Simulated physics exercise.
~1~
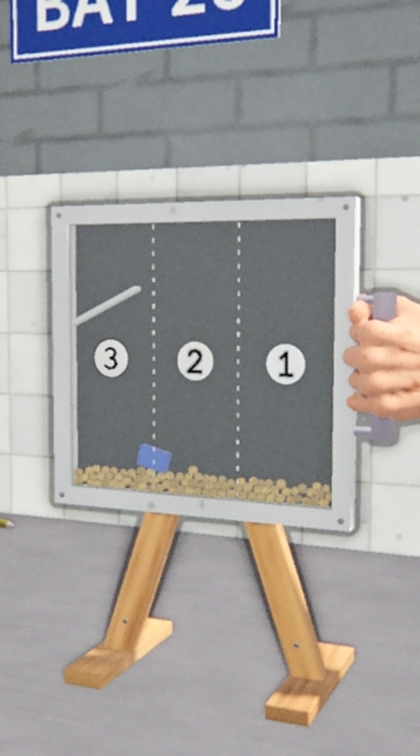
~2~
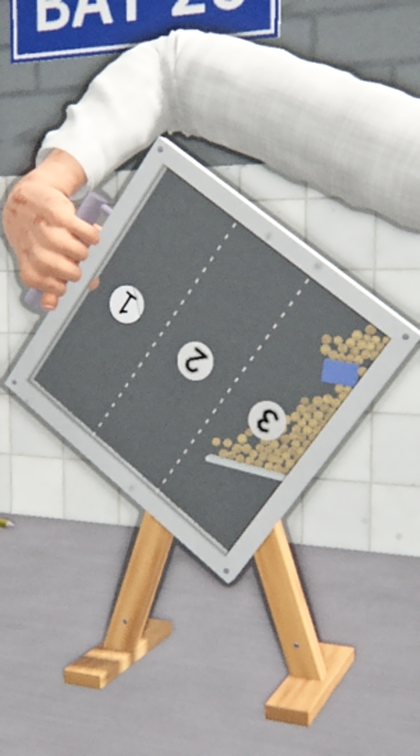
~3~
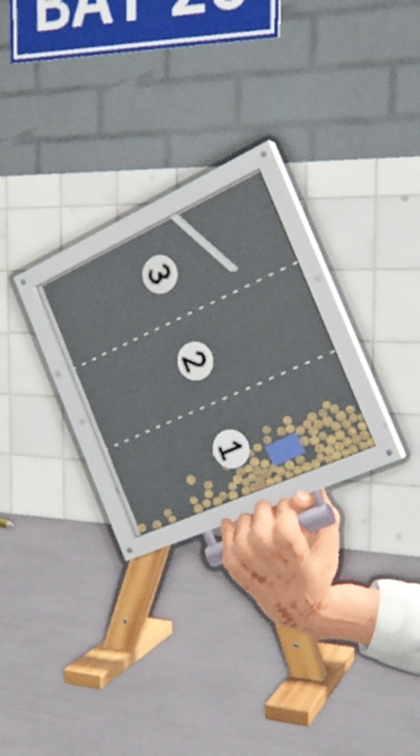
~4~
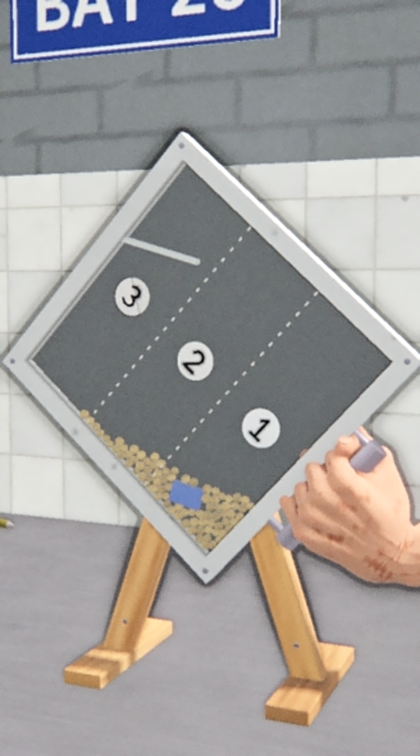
In the video, a hand on the handle turns a framed case anticlockwise through a steeply tipped position, sending pale beads and a blue block tumbling, and it ends tilted with the block in strip one and beads heaped around the bottom corner, mostly in that strip.
